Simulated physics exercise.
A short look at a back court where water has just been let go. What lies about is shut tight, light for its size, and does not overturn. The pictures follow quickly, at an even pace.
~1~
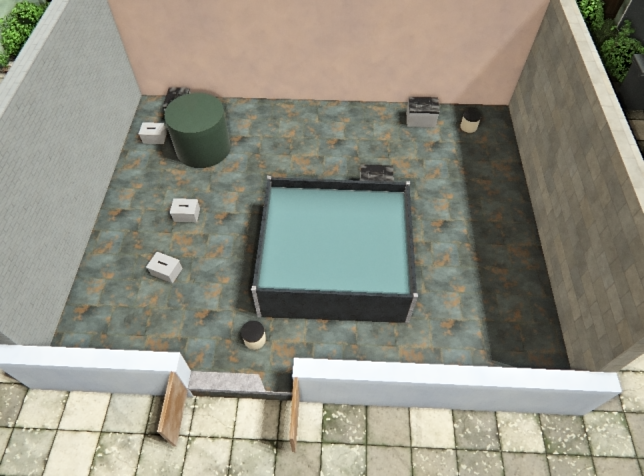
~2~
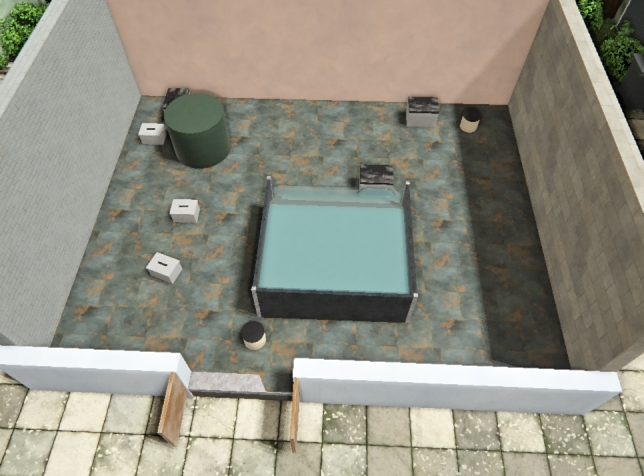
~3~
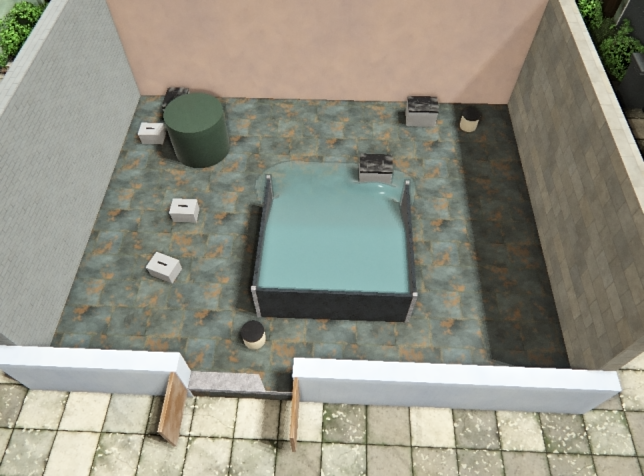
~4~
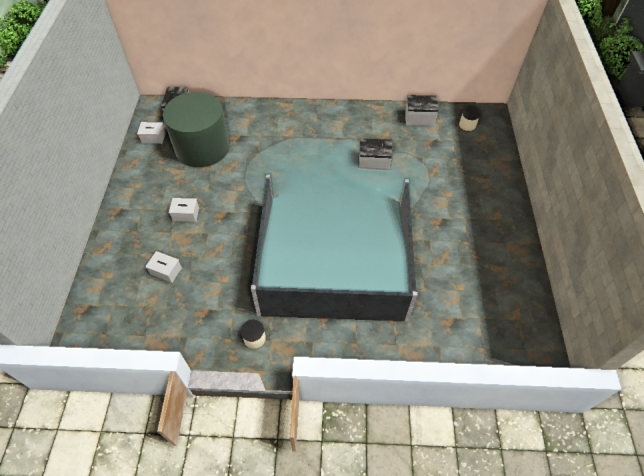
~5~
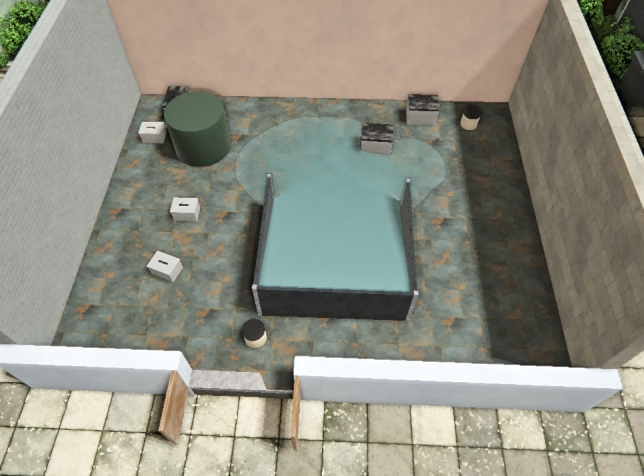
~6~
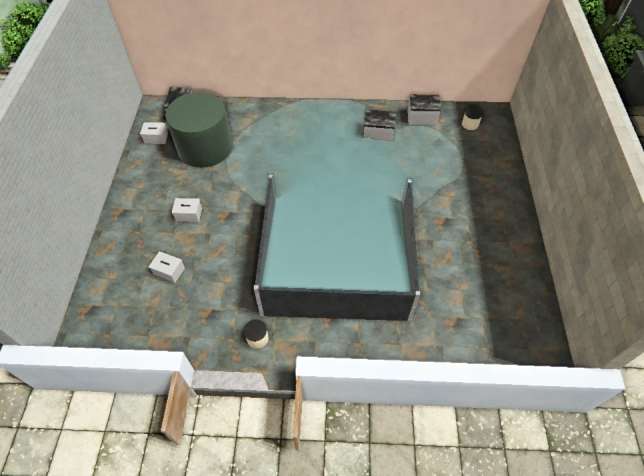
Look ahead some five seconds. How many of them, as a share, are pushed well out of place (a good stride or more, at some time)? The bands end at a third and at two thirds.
That comes to two thirds or above.
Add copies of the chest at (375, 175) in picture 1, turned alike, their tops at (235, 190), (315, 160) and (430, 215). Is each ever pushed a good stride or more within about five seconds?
One after the other: Less than that, swept aside, never so far.
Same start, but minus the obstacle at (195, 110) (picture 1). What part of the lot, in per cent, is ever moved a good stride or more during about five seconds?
Roughly 80 per cent.
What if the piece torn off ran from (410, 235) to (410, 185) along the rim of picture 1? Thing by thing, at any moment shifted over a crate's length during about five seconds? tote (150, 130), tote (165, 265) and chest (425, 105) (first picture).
One after the other: Not that far, not that far, that far or more.
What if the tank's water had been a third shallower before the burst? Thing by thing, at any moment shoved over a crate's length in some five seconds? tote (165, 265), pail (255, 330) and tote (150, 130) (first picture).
In turn: No, under that, yes.
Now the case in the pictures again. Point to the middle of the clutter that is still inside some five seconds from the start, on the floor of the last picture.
At about (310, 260).
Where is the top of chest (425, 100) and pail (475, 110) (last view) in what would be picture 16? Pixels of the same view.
At about (488, 90) and (512, 89).
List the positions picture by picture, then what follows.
The first frame shows a chest at (377, 174) rests on the ground; a tote at (151, 129), on the bottom; 0 of 8 have shifted.
The second frame shows a chest at (377, 173), on the bottom; a tote at (151, 129) rests on the ground; 0 of 8 have shifted.
The third frame shows a chest at (377, 163) rests on the ground, close to its start; a tote at (151, 129) rests on the ground; 1 of 8 have shifted.
The fourth frame shows a chest at (376, 147) rests on the ground, a stride from its start; a tote at (150, 128) rests on the ground; 1 of 8 have shifted.
The fifth frame shows a chest at (378, 131) rests on the ground, a stride from its start; a tote at (151, 128), on the bottom; 1 of 8 have shifted.
The sixth frame shows a chest at (381, 118) rests on the ground, a stride from its start; a tote at (153, 129), on the bottom; 1 of 8 have shifted.
A moment on, 1 of 8 are well off their spots; 0 afloat.
Next, 3 of 8 are well off their spots; 3 afloat.
Later, 5 of 8 are well off their spots; 3 afloat.
In the end, 7 of 8 are well off their spots, and 7 have been at some point; 2 afloat.
